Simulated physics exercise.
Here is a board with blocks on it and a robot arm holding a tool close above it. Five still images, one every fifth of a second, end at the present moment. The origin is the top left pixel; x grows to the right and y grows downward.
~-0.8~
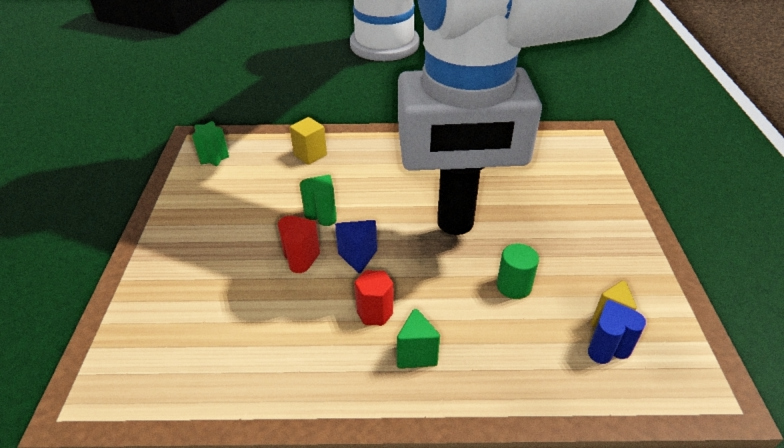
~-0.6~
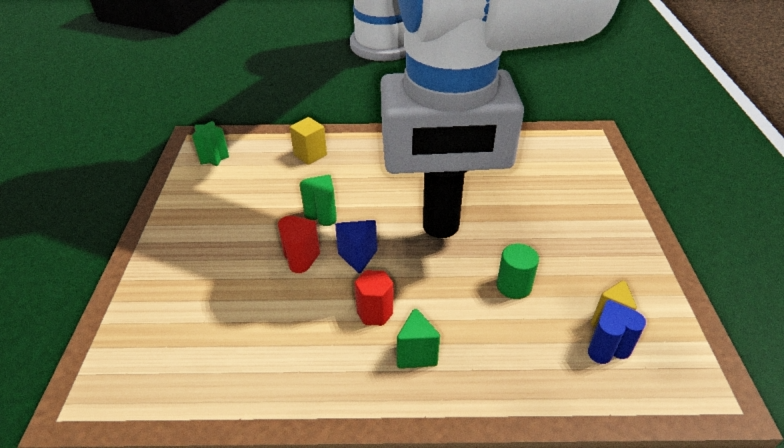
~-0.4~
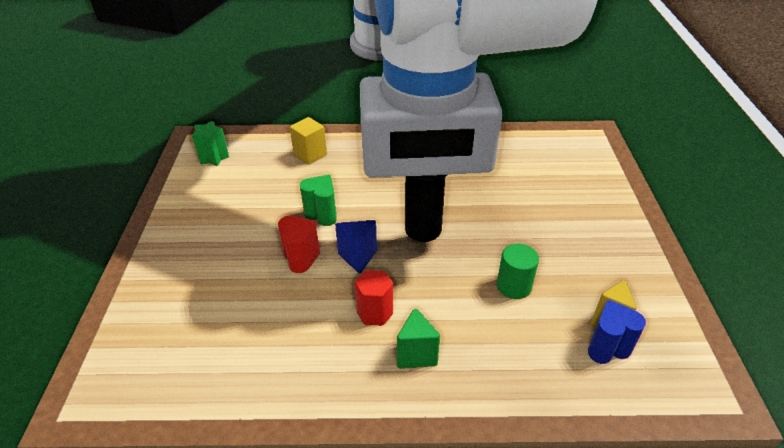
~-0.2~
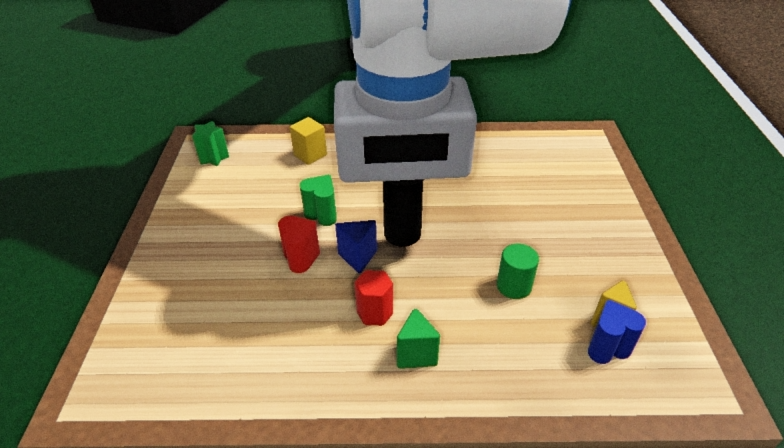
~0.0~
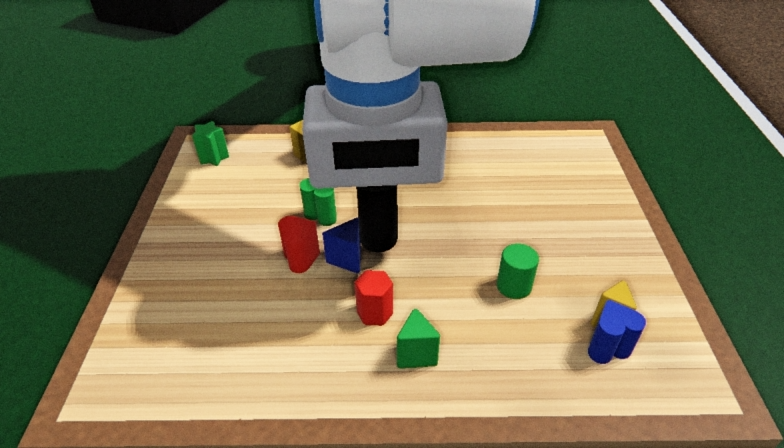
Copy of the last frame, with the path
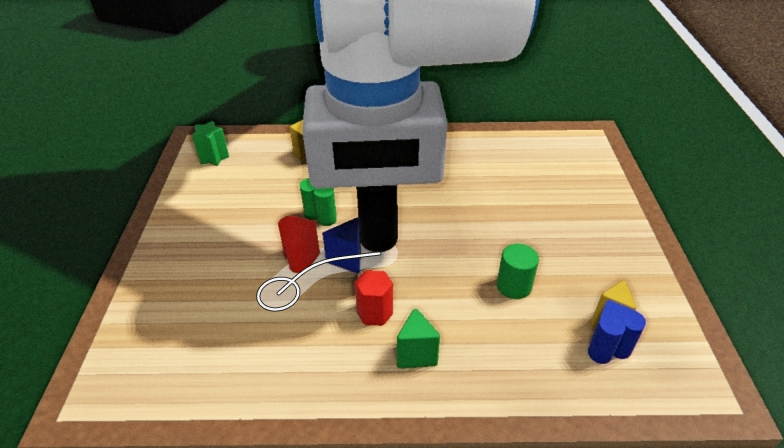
On a wooden board scattered with small coloured blocks, a robot arm holds a dark, upright tool right of the blue triangle. The arm moves steadily left while the blocks stay still, then the tool meets the blue triangle and nudges it slightly left, turning it, toward the red heart.
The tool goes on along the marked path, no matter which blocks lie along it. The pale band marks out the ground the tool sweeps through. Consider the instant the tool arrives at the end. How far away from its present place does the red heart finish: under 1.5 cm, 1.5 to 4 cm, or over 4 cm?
It goes 1.5 to 4 cm.
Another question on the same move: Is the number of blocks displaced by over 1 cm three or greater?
Going by the path, no.
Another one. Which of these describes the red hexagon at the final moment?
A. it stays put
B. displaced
A: It stays put.
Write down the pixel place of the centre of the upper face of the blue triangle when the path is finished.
At roughly (235, 268).
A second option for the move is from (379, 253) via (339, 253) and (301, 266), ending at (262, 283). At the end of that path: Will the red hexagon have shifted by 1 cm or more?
That would be a no.
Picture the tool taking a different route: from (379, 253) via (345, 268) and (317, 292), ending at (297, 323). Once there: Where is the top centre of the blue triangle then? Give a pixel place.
Its top centre lands on (272, 264).
The line goes from (379, 253) by way of (342, 258) and (306, 270) to (278, 294).
The first path, step by step. One third of the way, tool at (340, 244); red heart at (289, 228); blue triangle at (309, 240), turned 30° anticlockwise.
Two thirds of the way, tool at (303, 257); red heart at (269, 226), turned 25° clockwise; blue triangle at (266, 251).
At the end, tool at (275, 280); red heart at (270, 226), turned 25° clockwise; green heart unmoved; blue triangle at (235, 268); red hexagon unmoved.
